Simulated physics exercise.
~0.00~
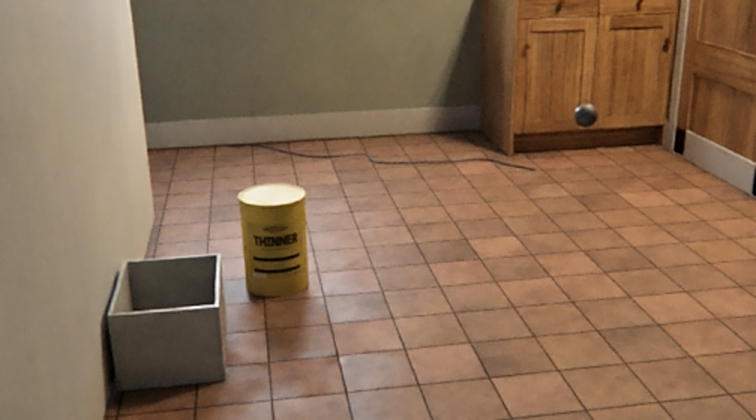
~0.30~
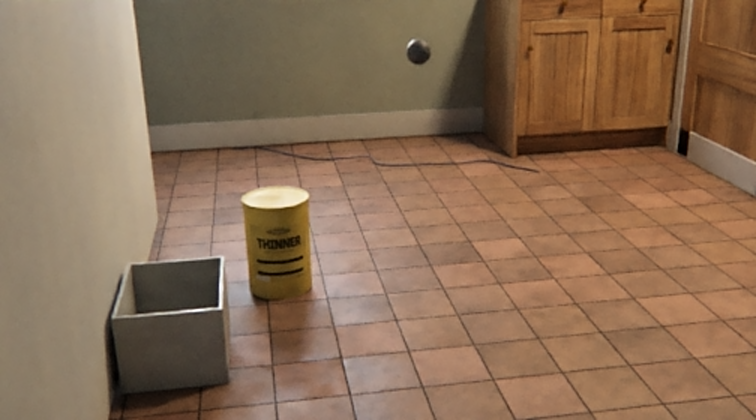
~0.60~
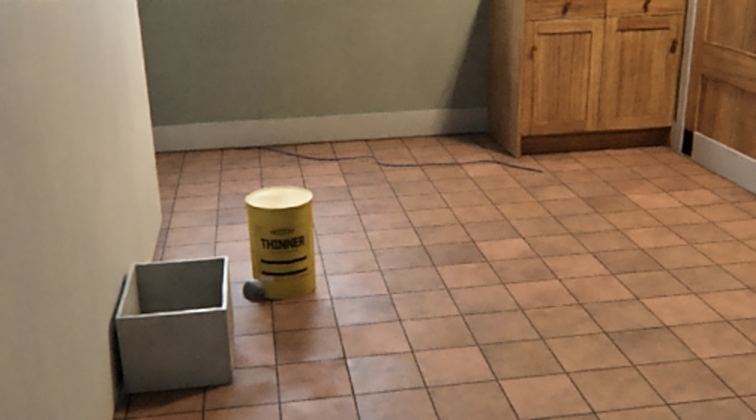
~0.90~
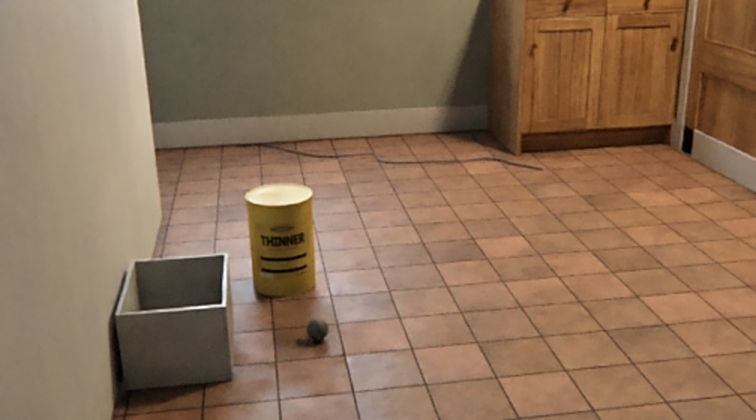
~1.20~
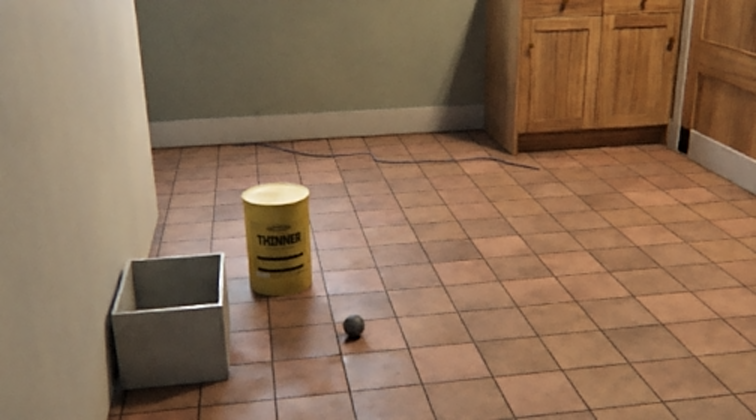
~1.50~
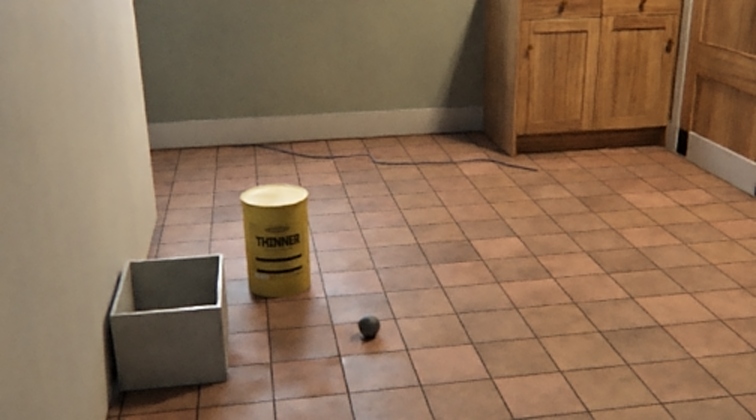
A small grey ball flies in from the right, passing in front of the wooden cupboards at the back of a room with a tiled floor. It travels left across the green wall, heading towards an open, empty box and a yellow pail labelled as thinner. Dropping low, it comes down beside the foot of the pail, just to the right of the box. It then moves away to the right and towards the viewer across the tiles, slowing as it goes. The ball ends up on the open floor, outside the box, while the pail still stands in its place.
